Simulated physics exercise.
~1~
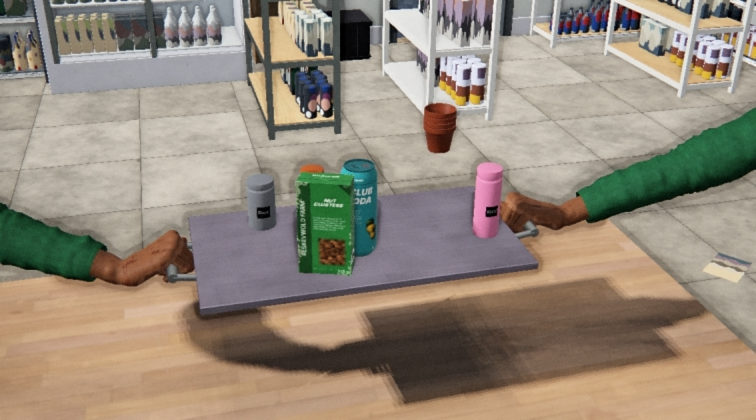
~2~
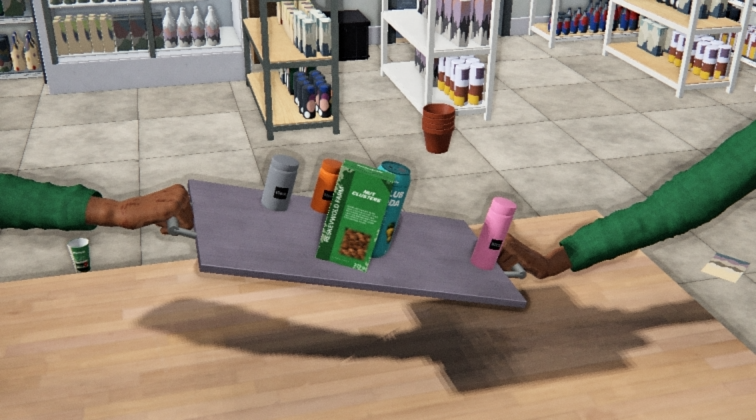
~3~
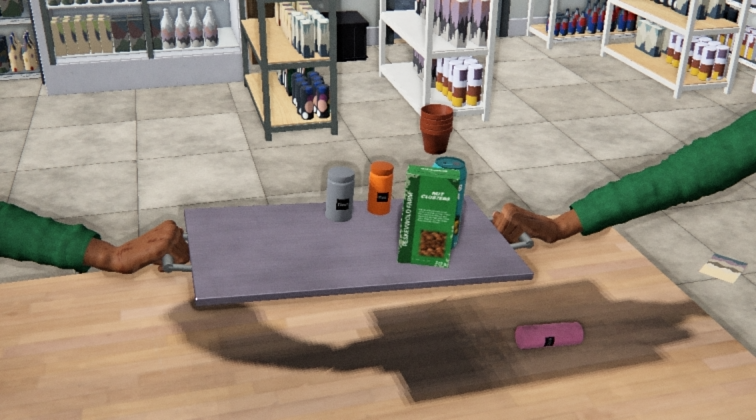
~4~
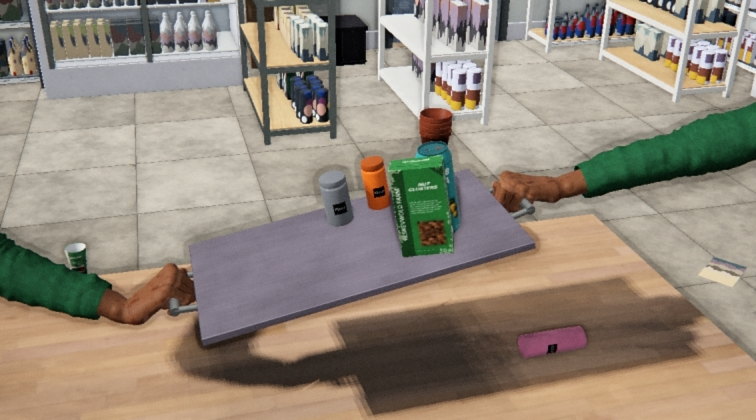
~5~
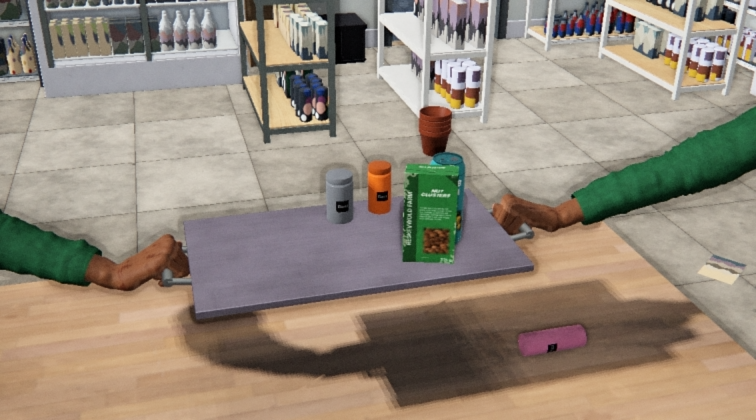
Two hands tipped a plain grey tray of mixed items down to the right, sending the pink shaker onto the table as the others slid rightward, then tilted it left and levelled it with the green packet, can and two other shakers still standing.
